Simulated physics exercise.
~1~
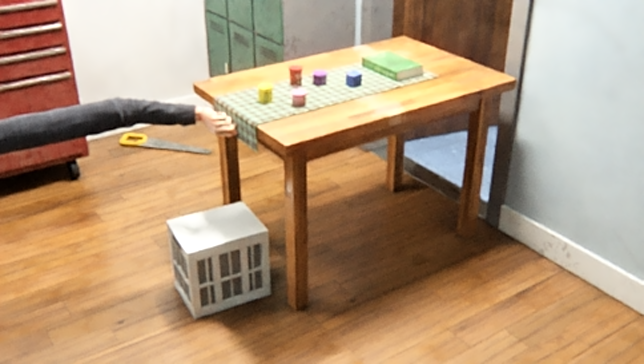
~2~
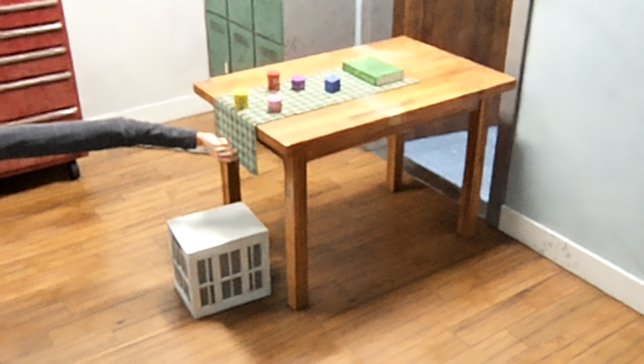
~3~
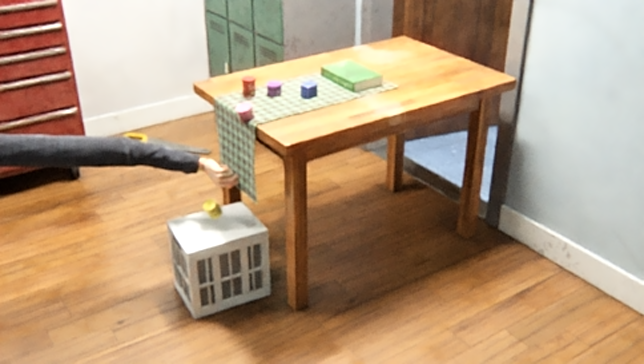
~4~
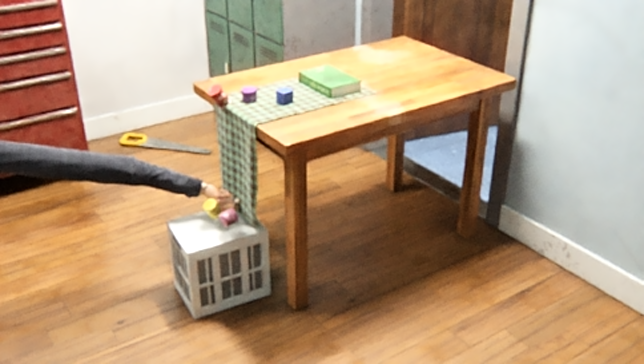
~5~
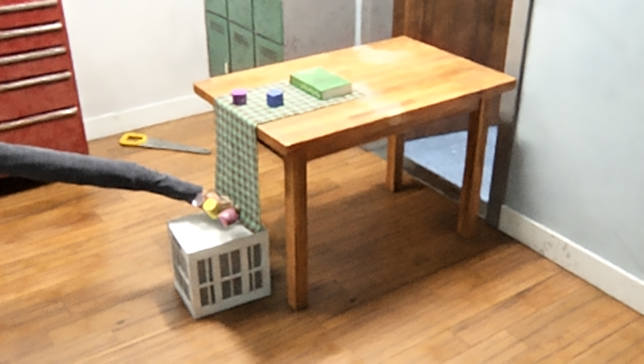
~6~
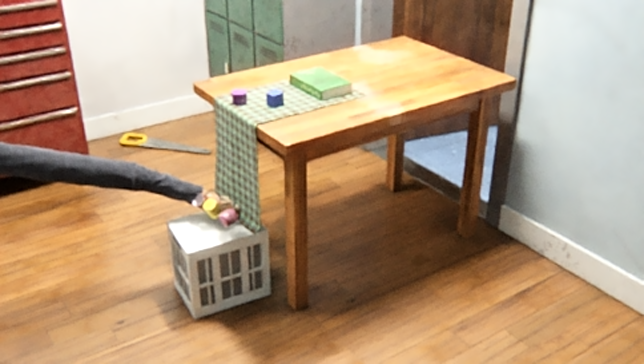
In a room with a wooden floor, a still, slightly raised view shows a wooden table with a green checkered cloth carrying a green book and five small red, pink, yellow, purple and blue things. A white crate sits below the table's left end. From the left, a dark-sleeved arm grips the cloth's hanging end and pulls it down, drawing everything on it leftward. The yellow piece drops onto the crate first, then the pink one, and finally the red one. The hand comes to rest with the cloth's end at the crate, while the purple and blue pieces and the book remain on the table.
